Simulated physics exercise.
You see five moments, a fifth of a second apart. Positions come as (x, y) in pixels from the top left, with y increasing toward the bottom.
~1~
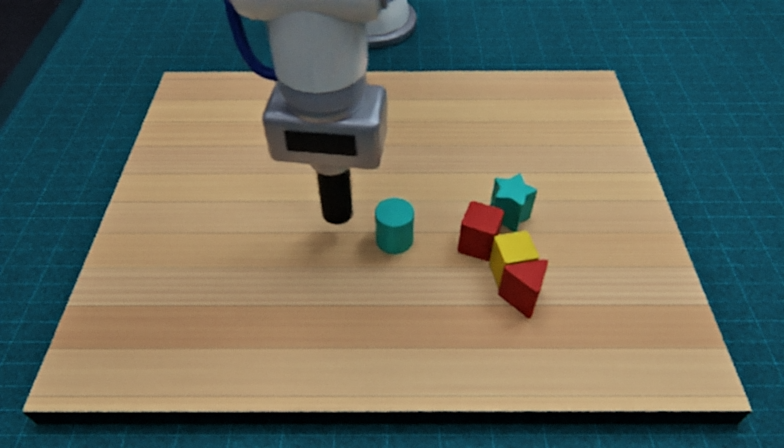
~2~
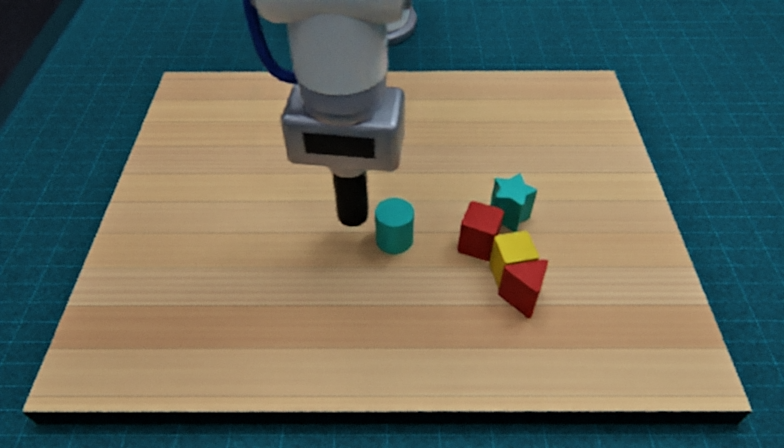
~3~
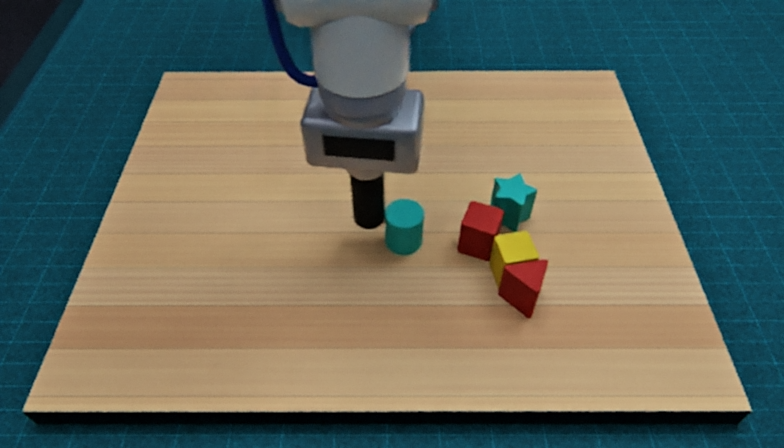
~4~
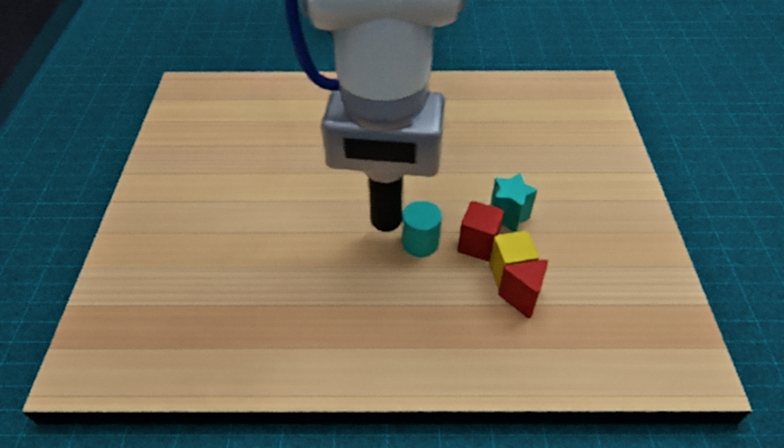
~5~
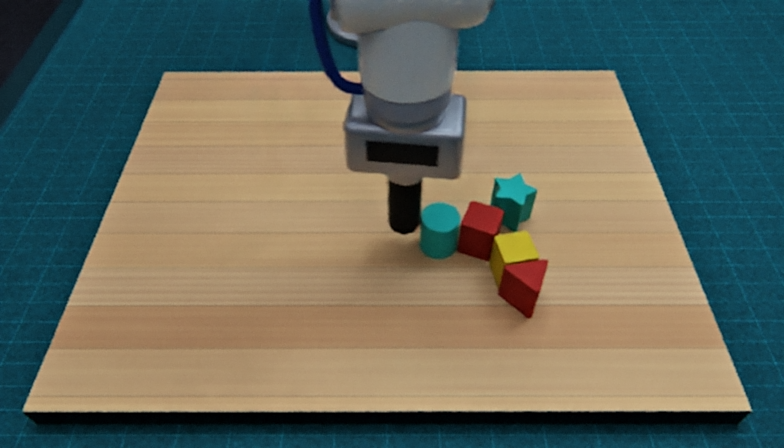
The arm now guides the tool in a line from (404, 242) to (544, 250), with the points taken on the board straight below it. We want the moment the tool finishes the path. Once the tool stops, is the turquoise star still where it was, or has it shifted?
That block is going to be left alone.
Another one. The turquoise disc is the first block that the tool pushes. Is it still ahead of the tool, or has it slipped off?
I think the tool keeps pushing the turquoise disc along right to the end.
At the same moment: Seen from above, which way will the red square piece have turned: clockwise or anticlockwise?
From overhead, anticlockwise.
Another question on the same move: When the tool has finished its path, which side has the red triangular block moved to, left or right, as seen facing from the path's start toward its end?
The answer is right.
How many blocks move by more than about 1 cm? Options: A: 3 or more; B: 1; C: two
My pick is A.
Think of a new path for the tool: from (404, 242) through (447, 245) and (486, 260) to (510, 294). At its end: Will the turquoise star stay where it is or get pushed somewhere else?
By the last moment of the path, the turquoise star has stayed put.
On the path given first. One third of the way, tool (455, 227); turquoise disc (492, 224); red square piece (528, 218), turned 35° anticlockwise; turquoise star (517, 187), turned 15° anticlockwise; yellow square piece (524, 250); red triangular block (532, 275).
Two thirds of the way, tool (503, 229); turquoise disc (541, 229); red square piece (573, 216), turned 55° anticlockwise; yellow square piece (558, 264), turned 40° clockwise; red triangular block (542, 285), turned 35° clockwise.
At the end, tool (550, 232); turquoise disc (587, 240); red square piece (596, 213), turned 80° anticlockwise; turquoise star unmoved; yellow square piece (564, 267), turned 50° clockwise; red triangular block (542, 286), turned 40° clockwise.
